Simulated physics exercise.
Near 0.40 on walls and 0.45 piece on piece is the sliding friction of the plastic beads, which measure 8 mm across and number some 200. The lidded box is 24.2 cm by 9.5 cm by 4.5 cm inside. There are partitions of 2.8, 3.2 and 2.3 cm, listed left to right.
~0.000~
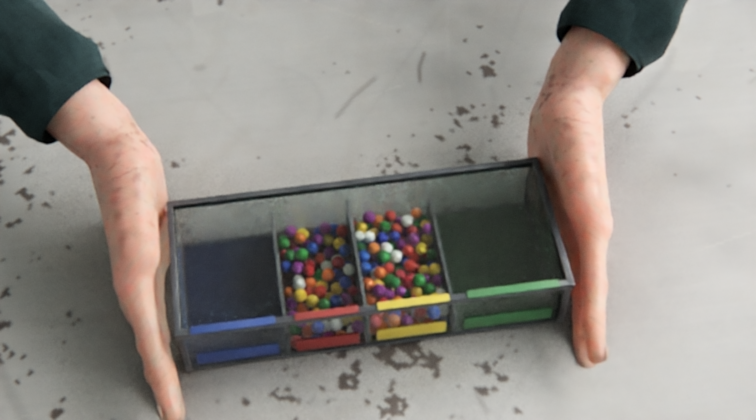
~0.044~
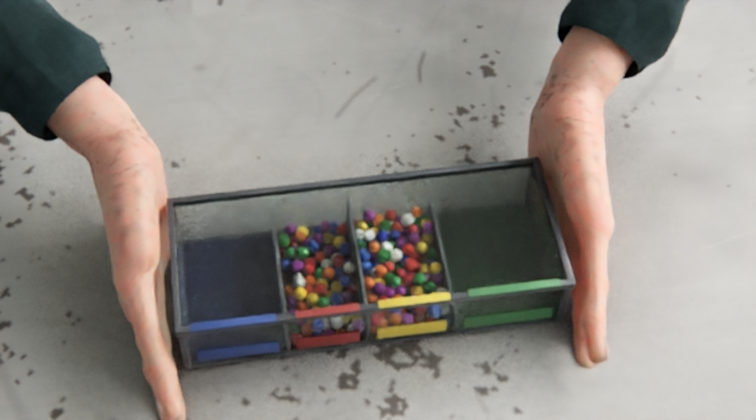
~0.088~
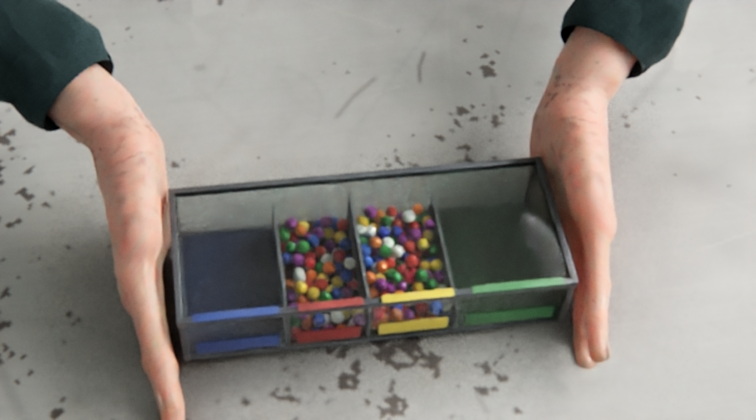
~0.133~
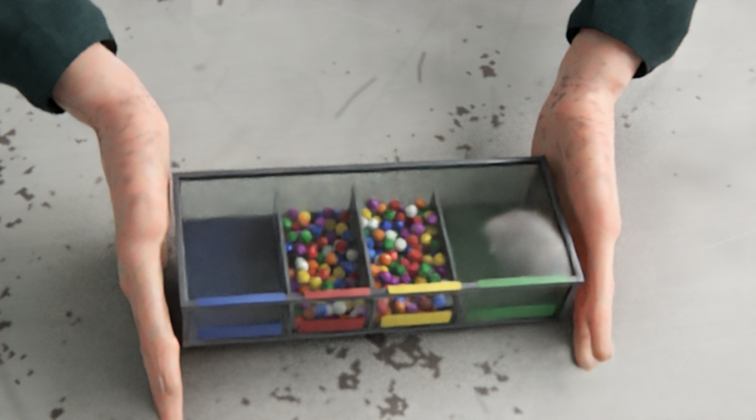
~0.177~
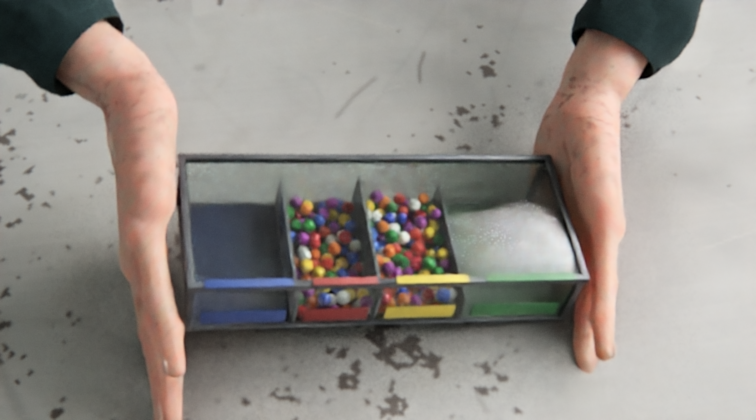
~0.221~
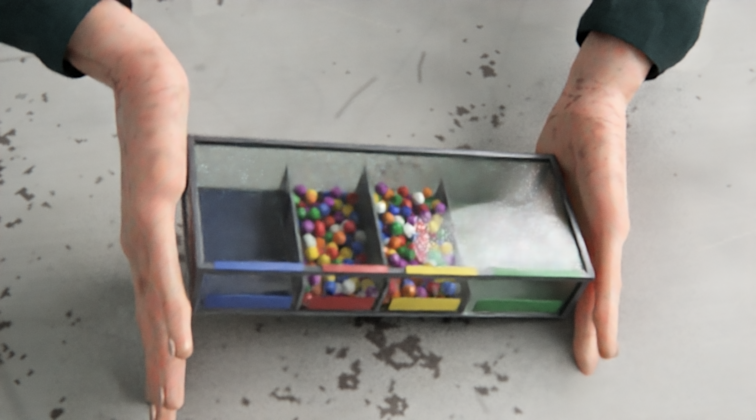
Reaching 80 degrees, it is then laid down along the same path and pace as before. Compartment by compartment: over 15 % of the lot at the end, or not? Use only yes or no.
Red: Yes; blue: No; green: Yes; yellow: Yes.
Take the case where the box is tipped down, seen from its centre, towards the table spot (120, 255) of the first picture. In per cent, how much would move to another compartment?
Some 15 per cent.
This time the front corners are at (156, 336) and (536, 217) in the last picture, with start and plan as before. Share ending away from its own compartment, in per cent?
In that case close to 20 per cent.
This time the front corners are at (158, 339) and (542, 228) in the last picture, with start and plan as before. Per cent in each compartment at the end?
Red = 45 %; blue = 10 %; green = 0 %; yellow = 45 %.
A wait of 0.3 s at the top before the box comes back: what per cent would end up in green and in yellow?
Green 30; yellow 35.
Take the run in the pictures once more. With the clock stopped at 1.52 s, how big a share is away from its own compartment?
My estimate is some 30 percent.
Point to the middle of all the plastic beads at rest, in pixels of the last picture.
Resting centre estimate: Around (420, 259).
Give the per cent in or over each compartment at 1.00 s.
It splits as red 35, blue 0, green 10 and yellow 55 percent.
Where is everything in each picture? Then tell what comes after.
The first frame shows box tilt 0 degrees, front corners at (181, 332) and (566, 282); red 35 %, yellow 65 %.
The second frame shows box tilt 1 degrees, front corners at (182, 329) and (567, 281).
The third frame shows box tilt 3 degrees, front corners at (183, 319) and (570, 280), lowest corner right back.
The fourth frame shows box tilt 7 degrees, front corners at (187, 303) and (575, 278), lowest corner right back.
The fifth frame shows box tilt 11 degrees, front corners at (194, 285) and (581, 276), lowest corner right back.
The sixth frame shows box tilt 15 degrees, front corners at (203, 265) and (586, 274), lowest corner right back; red 35 %, yellow 65 %. Its pace works out near 95 degrees a second.
After 1.00 s, tilt 80 degrees; red 35 %, green 10 %, yellow 55 %.
After 1.52 s, tilt 35 degrees; red 35 %, green 30 %, yellow 35 %.
After 2.11 s, tilt 0 degrees; red 35 %, green 30 %, yellow 35 %.
By 2.6 s all is still; red 35 %, blue 0 %, green 30 %, yellow 35 %.
